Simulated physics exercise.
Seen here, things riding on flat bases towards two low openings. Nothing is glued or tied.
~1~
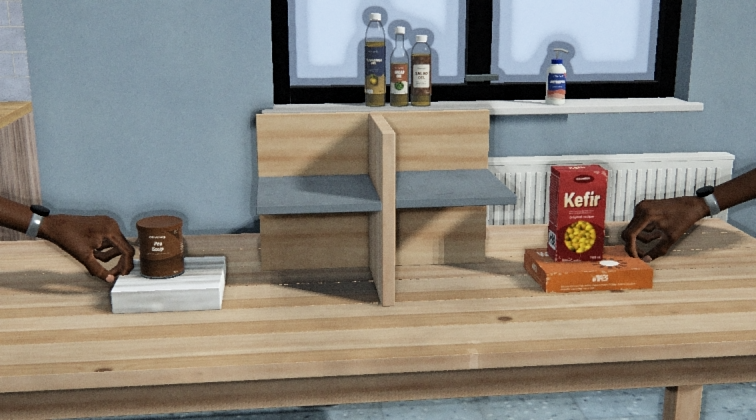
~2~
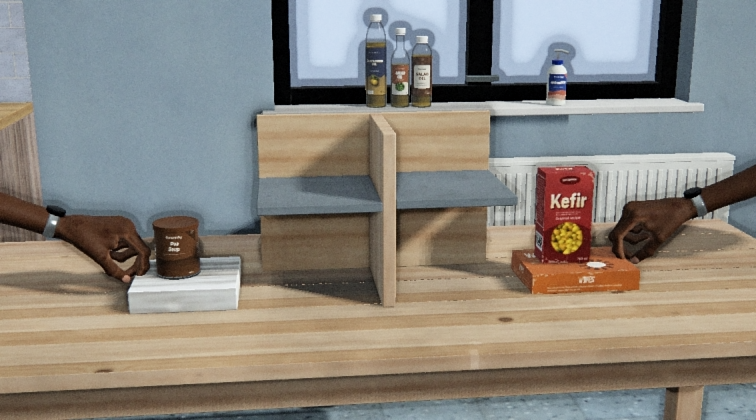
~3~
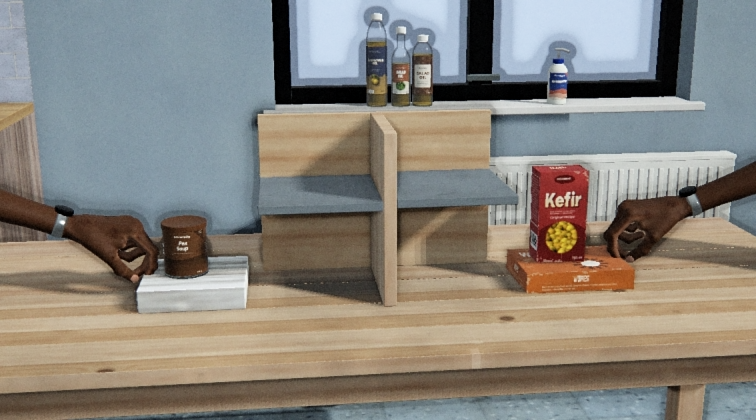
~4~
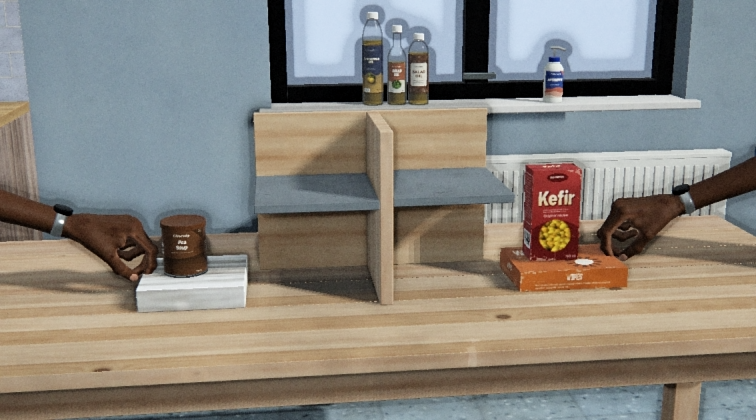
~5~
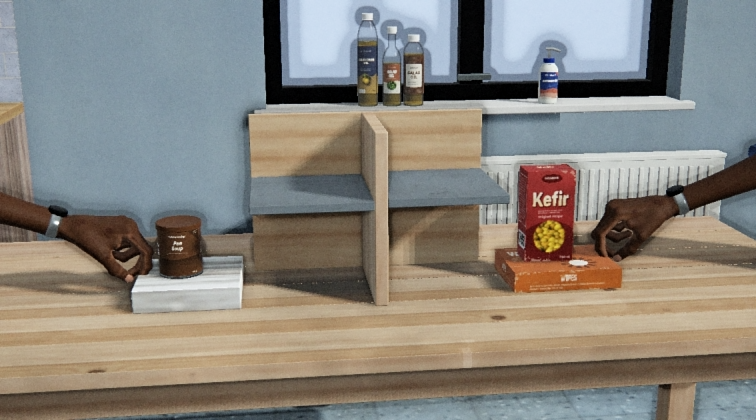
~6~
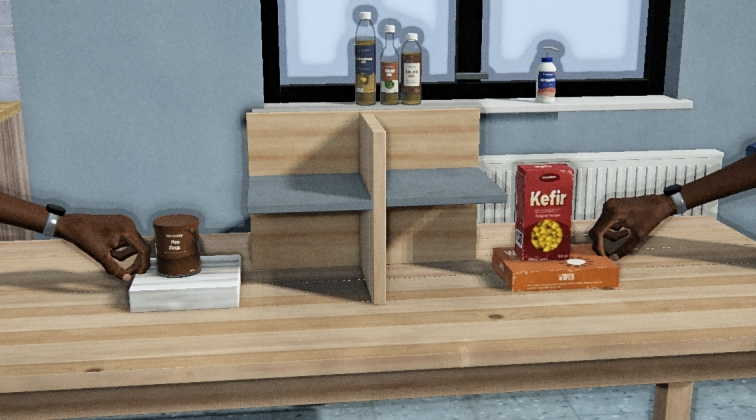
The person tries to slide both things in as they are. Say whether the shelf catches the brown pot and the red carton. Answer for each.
The brown pot rides in untouched and the red carton gets scraped off its spot.
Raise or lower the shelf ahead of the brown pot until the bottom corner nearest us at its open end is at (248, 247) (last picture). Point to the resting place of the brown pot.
It ends around (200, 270).
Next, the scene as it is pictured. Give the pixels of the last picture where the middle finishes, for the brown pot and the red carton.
The brown pot at (291, 242), the red carton at (526, 243).
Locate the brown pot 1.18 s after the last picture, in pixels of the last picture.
At about (241, 244).
Then, 1.18 s later than the last frame, brown pot riding along near (242, 244); red carton tilted by 25° near (510, 208).
Then, 1.58 s later than the last frame, brown pot riding along near (269, 243); red carton on its side near (536, 234).
When it is over, the brown pot passes below, near (291, 242); the red carton is knocked back, near (526, 243).
